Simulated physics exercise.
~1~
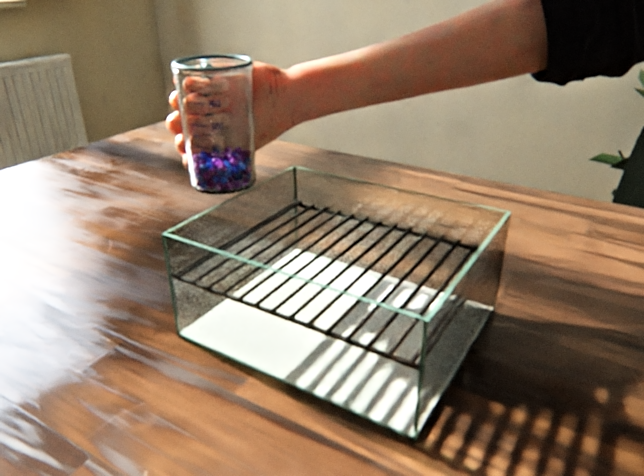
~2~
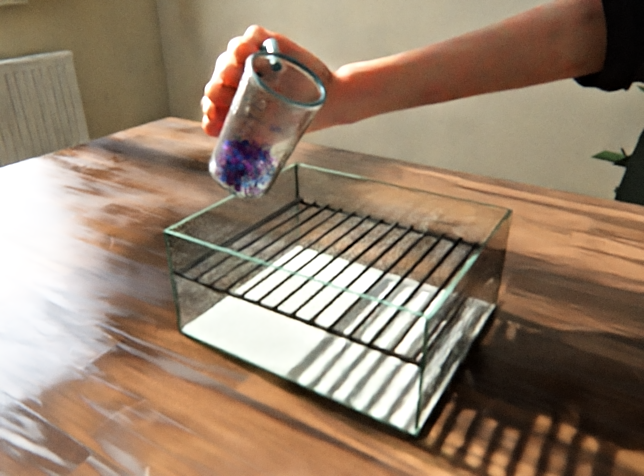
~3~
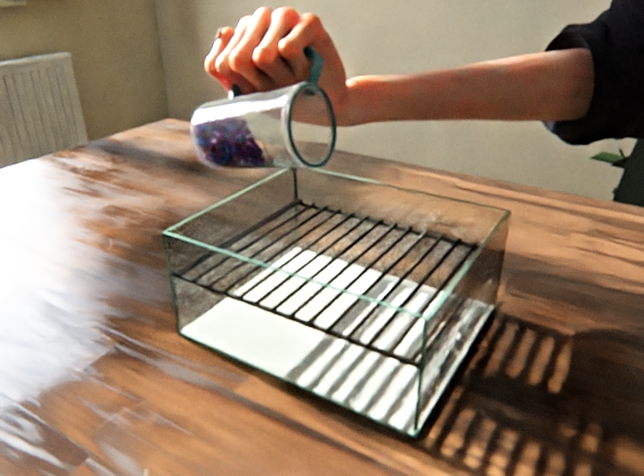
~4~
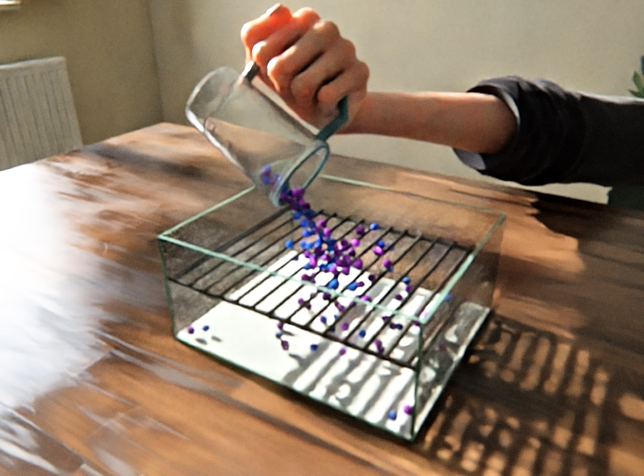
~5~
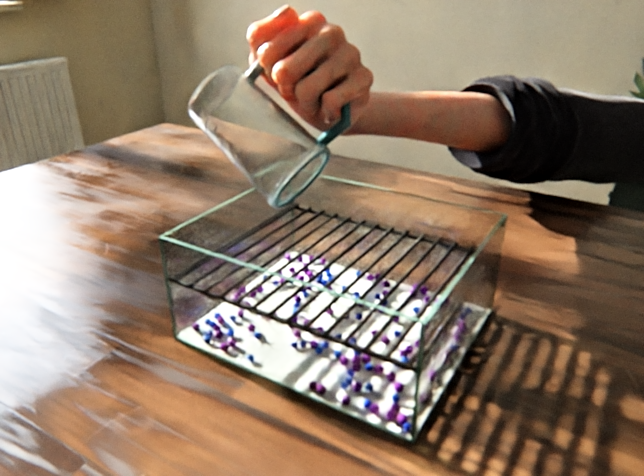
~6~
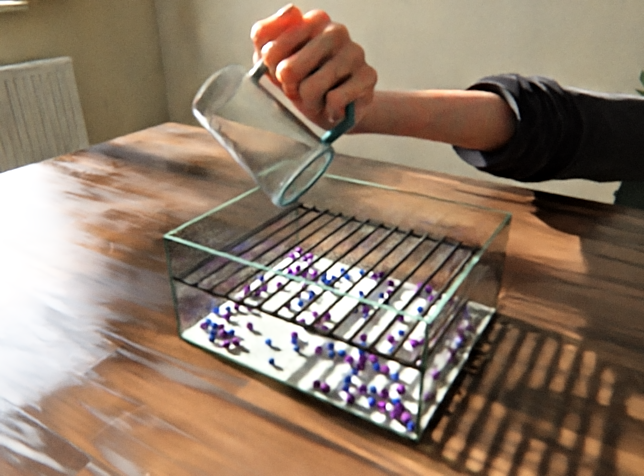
The clip shows a hand tilting a clear cup of small purple and blue pieces over a glass box with a dark wire rack, then pouring them out. The pieces fall through the bars and end up scattered across the white bottom, leaving the cup empty.
